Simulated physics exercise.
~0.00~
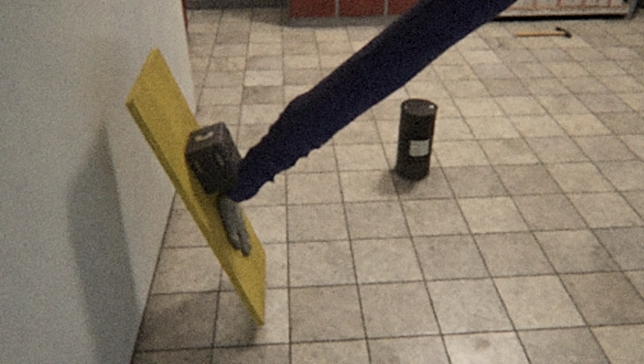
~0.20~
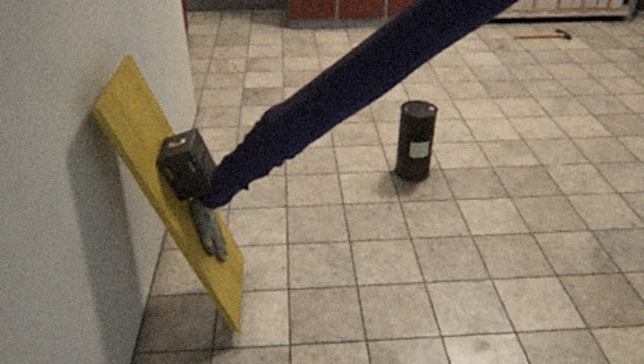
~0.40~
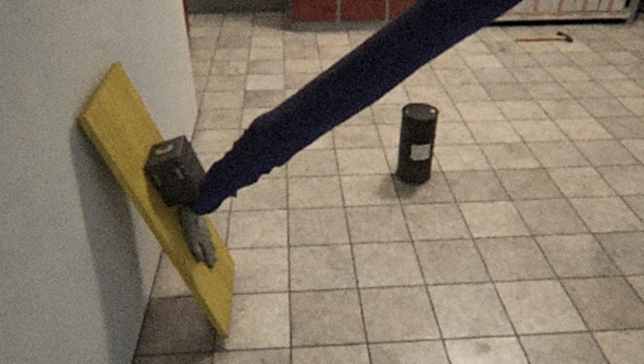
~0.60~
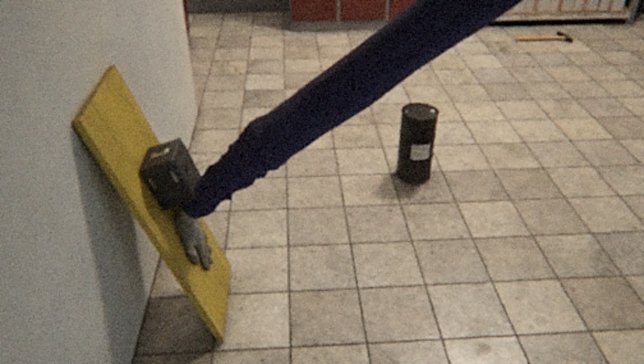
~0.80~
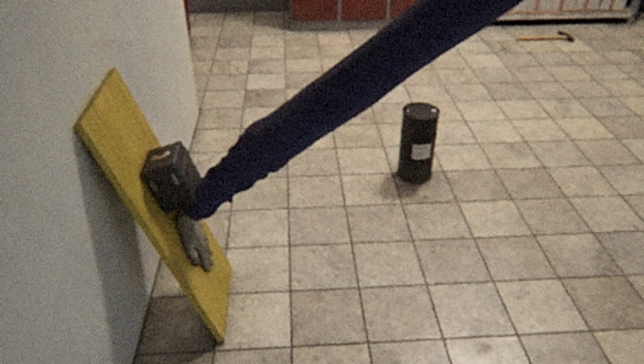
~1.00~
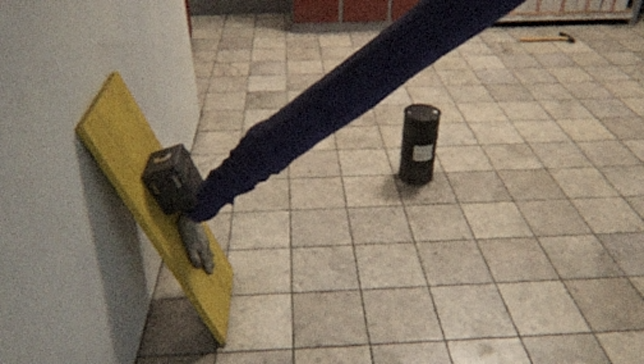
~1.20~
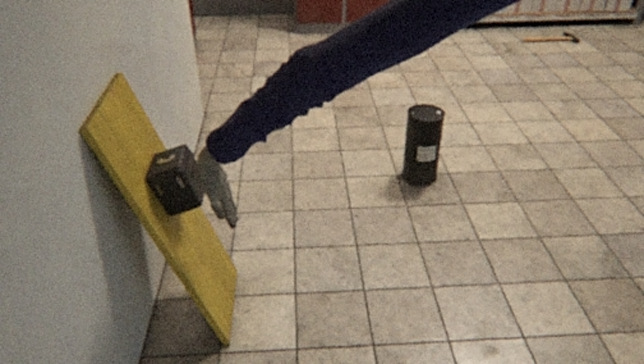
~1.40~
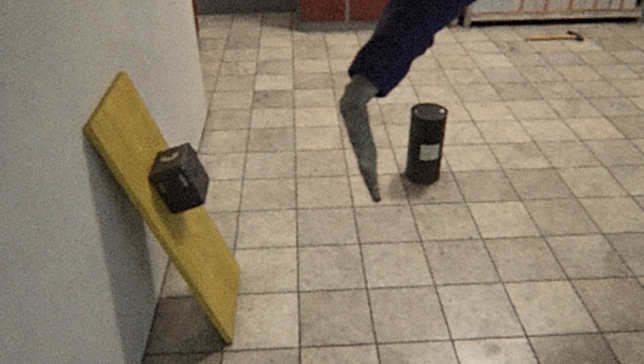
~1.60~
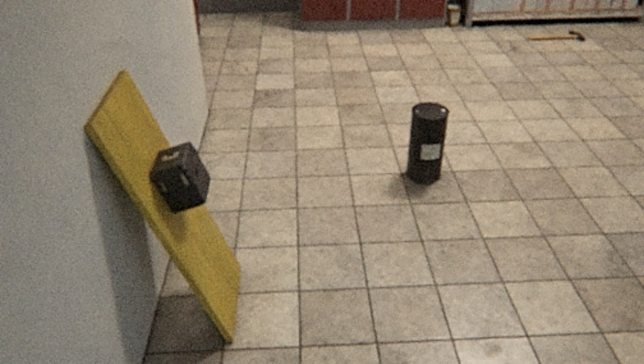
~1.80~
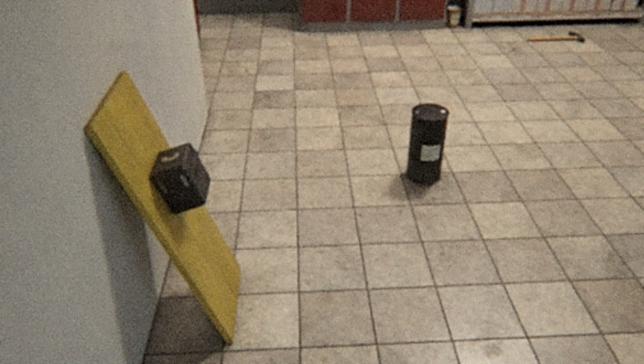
A hand in a dark sleeve moved a yellow board, with a small dark box on its face, a little left to lean against the wall, then let go and withdrew. The board stayed leaning, and the black canister remained standing on the tiles.
